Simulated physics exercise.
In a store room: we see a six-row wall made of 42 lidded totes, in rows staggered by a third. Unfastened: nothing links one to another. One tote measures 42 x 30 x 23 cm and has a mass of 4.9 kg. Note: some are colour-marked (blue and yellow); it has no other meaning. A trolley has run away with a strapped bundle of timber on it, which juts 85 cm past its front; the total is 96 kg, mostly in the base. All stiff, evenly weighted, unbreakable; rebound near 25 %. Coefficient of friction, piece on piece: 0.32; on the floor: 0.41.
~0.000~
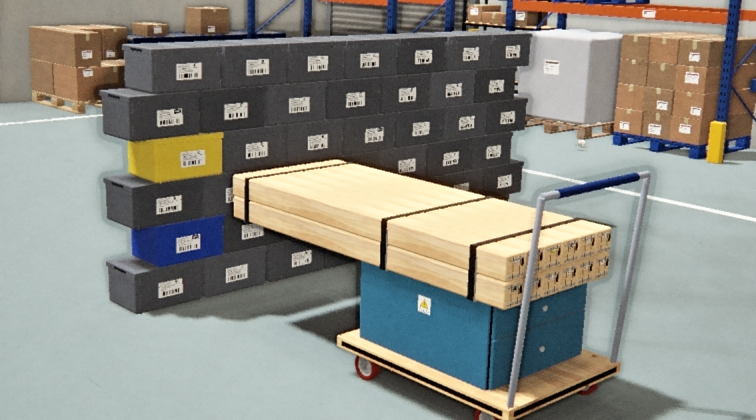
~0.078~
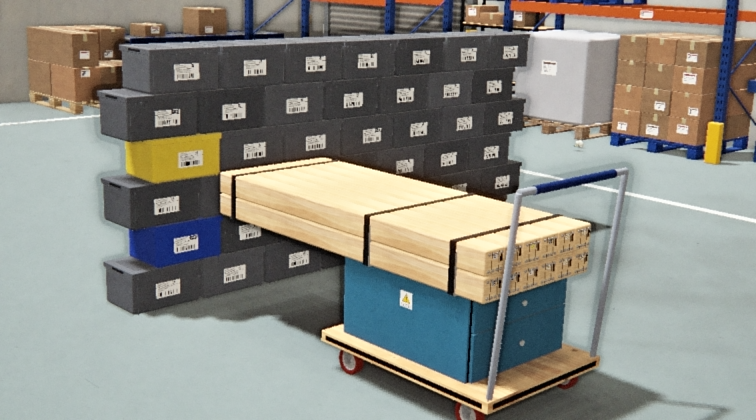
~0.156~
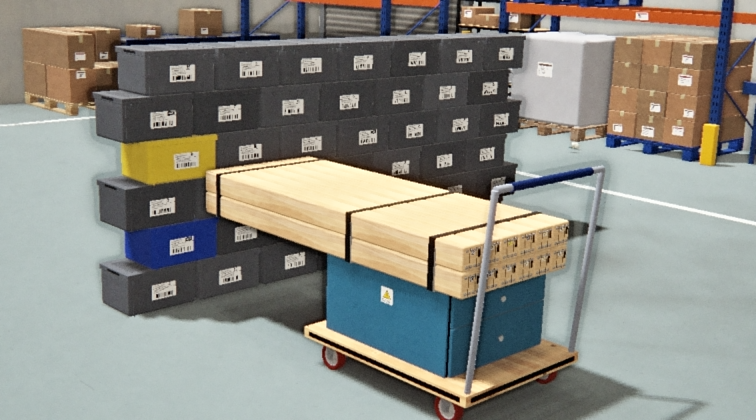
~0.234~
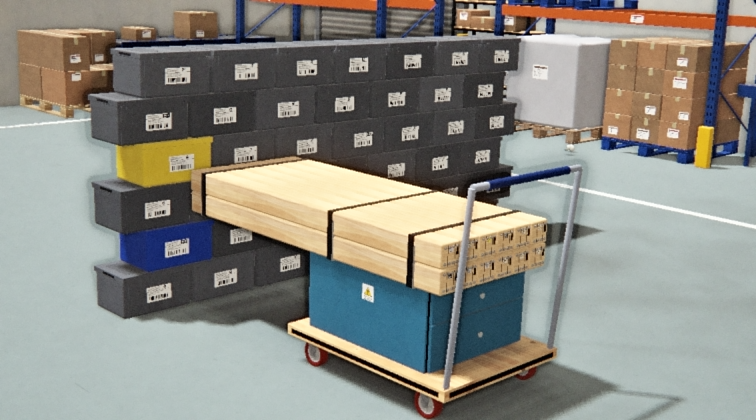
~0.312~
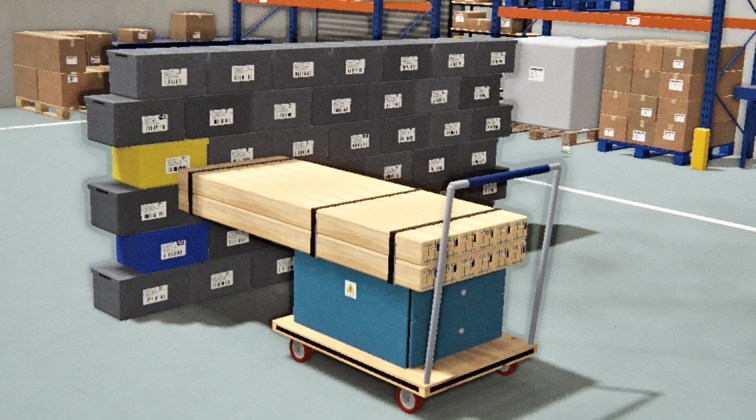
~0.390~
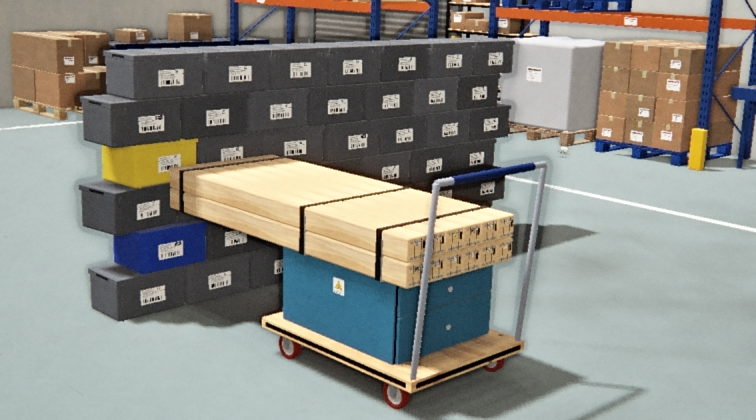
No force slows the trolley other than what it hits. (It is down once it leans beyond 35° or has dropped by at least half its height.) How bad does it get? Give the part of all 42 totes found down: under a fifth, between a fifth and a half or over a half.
Down count: Twenty to fifty percent.
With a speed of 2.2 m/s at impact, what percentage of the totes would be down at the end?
About 30%.
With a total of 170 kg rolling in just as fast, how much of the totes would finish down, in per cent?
About 40 %.
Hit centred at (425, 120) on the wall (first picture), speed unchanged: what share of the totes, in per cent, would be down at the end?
It would then come to 30 per cent.
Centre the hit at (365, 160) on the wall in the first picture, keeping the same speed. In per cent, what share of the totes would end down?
Roughly 0 per cent would be down.
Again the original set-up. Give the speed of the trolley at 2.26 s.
It is moving at around 0.0 m/s.
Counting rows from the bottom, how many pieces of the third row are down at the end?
It's 3 in that row.
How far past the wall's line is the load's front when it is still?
About 20 centimetres.
After 0.76 s, load 19 cm past the wall's line, still rolling; none of the 42 totes down, 17 disturbed; yellow tote leaning 4°; blue tote leaning 4°.
After 1.64 s, load 20 cm past the wall's line, stopped; none of the 42 totes down, 16 disturbed; yellow tote leaning 26°, 8 cm lower; blue tote leaning 26°.
After 1.94 s, load 20 cm past the wall's line, stopped; 16 of the 42 totes down; yellow tote leaning 60°, 43 cm lower; blue tote leaning 60°, 8 cm lower.
After 2.26 s, load 20 cm past the wall's line, stopped; 16 of the 42 totes down; yellow tote on its side; blue tote on its side.
At rest (3.3 s), load 20 cm past the wall's line, stopped; 16 of the 42 totes down; yellow tote on its side; blue tote on its side. That is 38 per cent. As the last picture would show them, middles, yellow tote near (78, 232), blue tote near (116, 255).
